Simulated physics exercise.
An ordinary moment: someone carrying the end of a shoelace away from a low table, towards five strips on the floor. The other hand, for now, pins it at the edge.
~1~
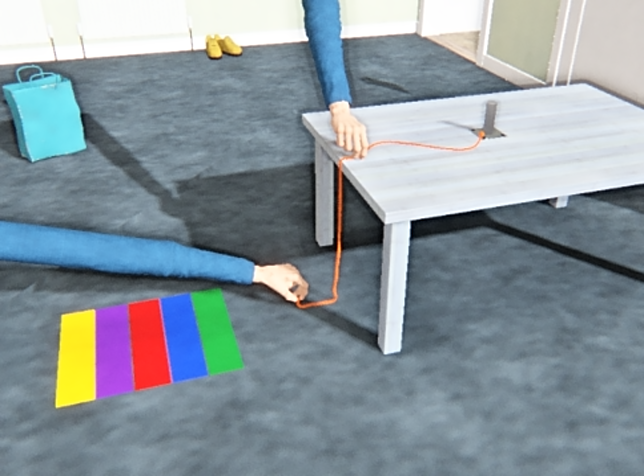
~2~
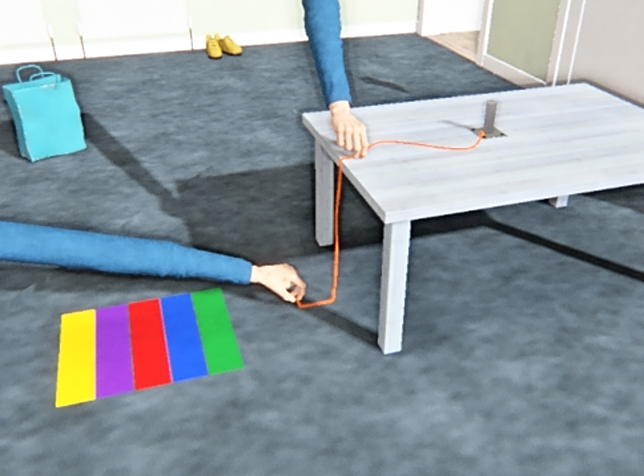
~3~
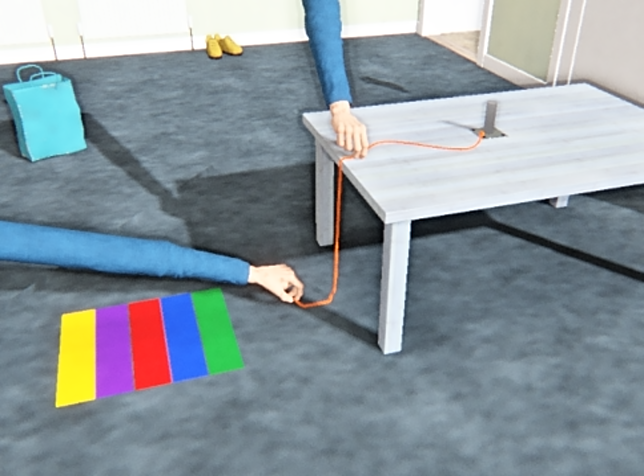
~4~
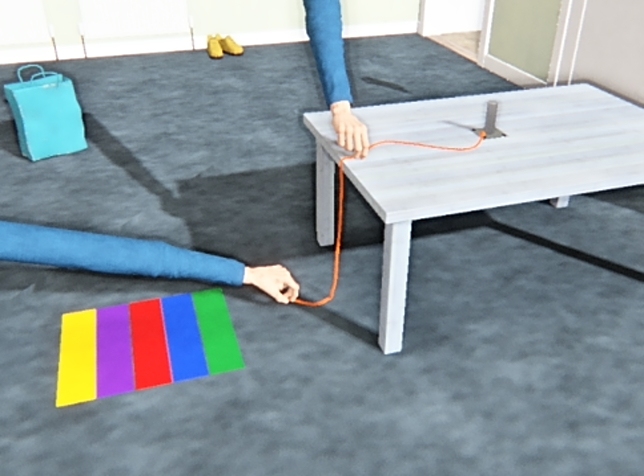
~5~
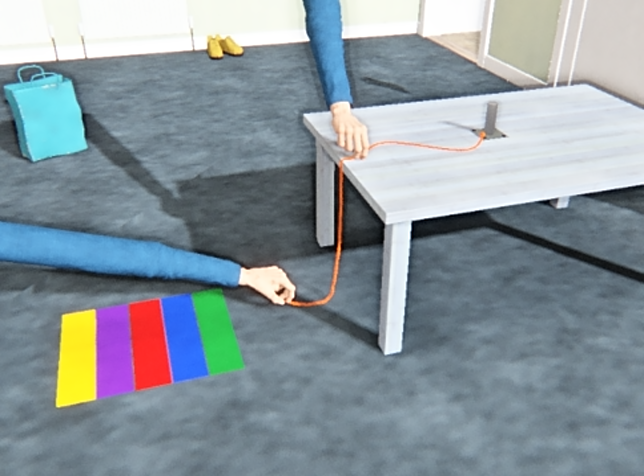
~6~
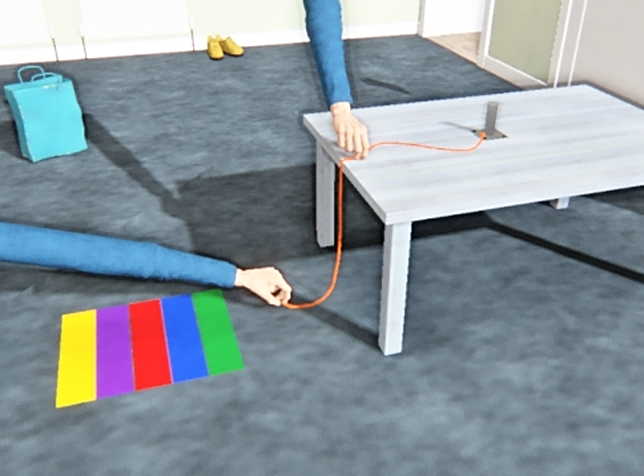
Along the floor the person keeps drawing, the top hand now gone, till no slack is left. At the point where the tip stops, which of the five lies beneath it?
The red strip lies beneath it.
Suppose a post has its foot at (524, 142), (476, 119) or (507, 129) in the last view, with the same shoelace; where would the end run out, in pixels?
The three places are (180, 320), (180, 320) and (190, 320), in that order.
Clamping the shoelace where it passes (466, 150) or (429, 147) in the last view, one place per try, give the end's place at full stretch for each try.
The two answers, in sequence: (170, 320) and (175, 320).
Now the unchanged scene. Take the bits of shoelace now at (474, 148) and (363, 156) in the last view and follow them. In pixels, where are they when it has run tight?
(449, 140) and (330, 170).
Soon after, end near (211, 315); over green.
After that, end near (172, 322); over blue.
At the stop, end near (148, 326); over red. Over red.
